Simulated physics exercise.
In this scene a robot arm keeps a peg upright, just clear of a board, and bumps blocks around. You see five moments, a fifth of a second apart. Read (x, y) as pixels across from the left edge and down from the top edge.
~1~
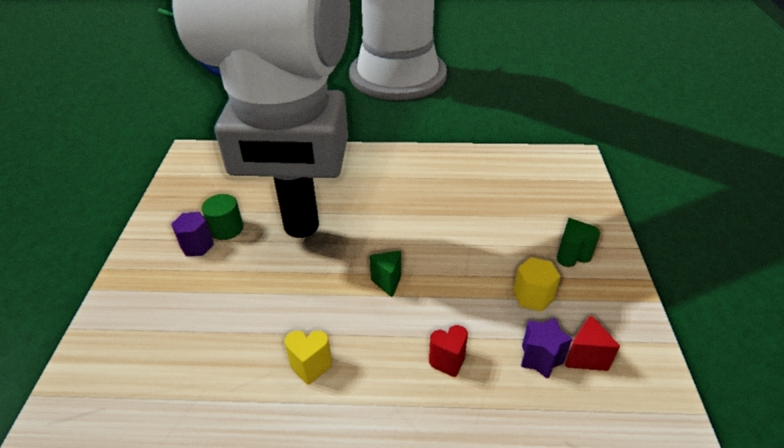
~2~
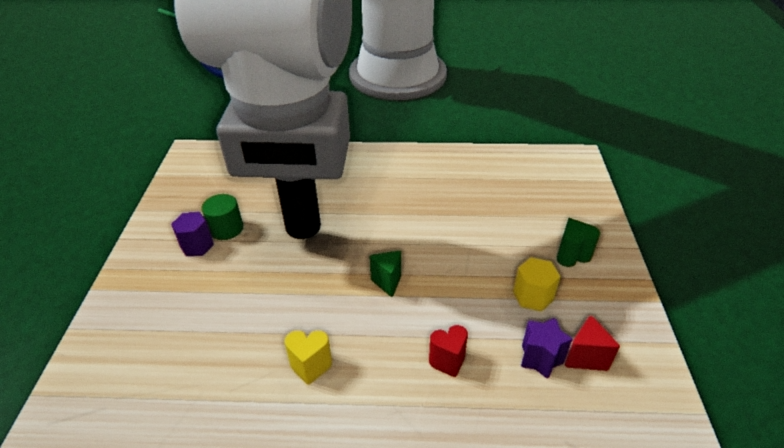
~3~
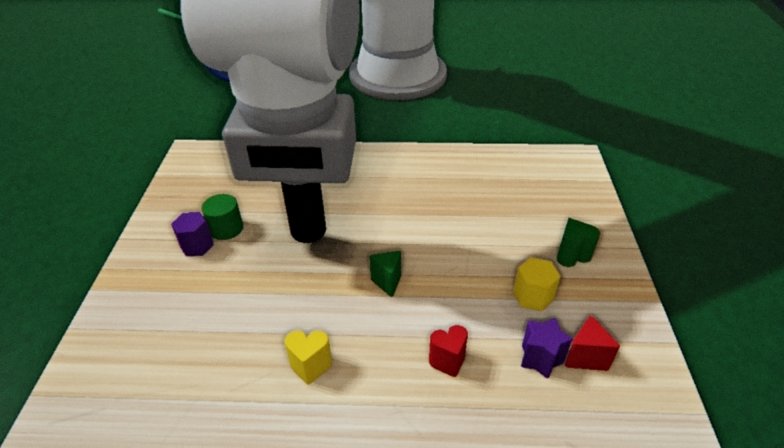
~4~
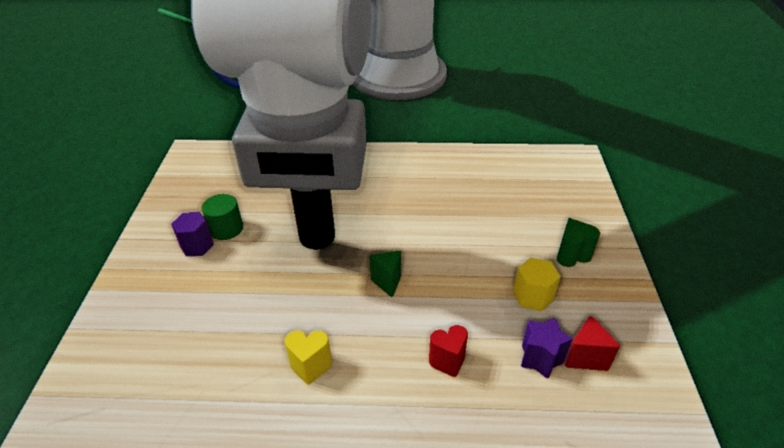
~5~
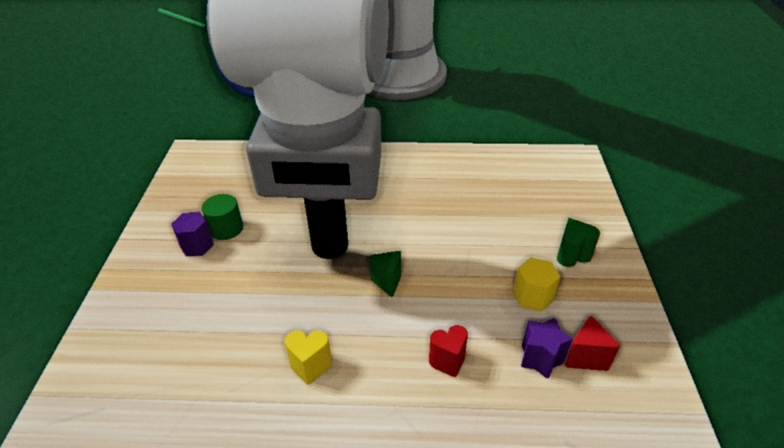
A grey and white robot arm with a black peg hangs over a pale wooden board on a green surface, seen from above at a fixed angle. Purple and green blocks sit at left, a green triangular one near the middle, yellow and red hearts in front, and green, yellow, purple and red blocks at right. The peg barely shifts, then slides slowly right and slightly nearer, touching nothing.
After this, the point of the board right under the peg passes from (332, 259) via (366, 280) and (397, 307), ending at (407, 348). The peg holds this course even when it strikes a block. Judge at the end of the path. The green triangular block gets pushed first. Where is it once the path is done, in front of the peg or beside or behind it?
By the time the path ends, the green triangular block has slid off to the side or behind.
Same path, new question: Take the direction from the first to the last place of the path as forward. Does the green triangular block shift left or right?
Facing from start to end, it shifts left.
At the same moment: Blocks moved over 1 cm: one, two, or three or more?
Only one of them.
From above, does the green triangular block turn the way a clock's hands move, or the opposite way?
From above, the turn goes anticlockwise.
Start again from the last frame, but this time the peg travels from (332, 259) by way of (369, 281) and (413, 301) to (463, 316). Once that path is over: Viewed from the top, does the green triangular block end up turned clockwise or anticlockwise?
Looking down, my answer is that the green triangular block rotates anticlockwise.
On the path given first. One third of the way, peg at (366, 269); green triangular block at (403, 264), turned 15° anticlockwise.
Two thirds of the way, peg at (398, 297); green triangular block at (427, 274), turned 105° anticlockwise.
At the end, peg at (407, 336); green triangular block at (427, 275), turned 110° anticlockwise; red heart still.
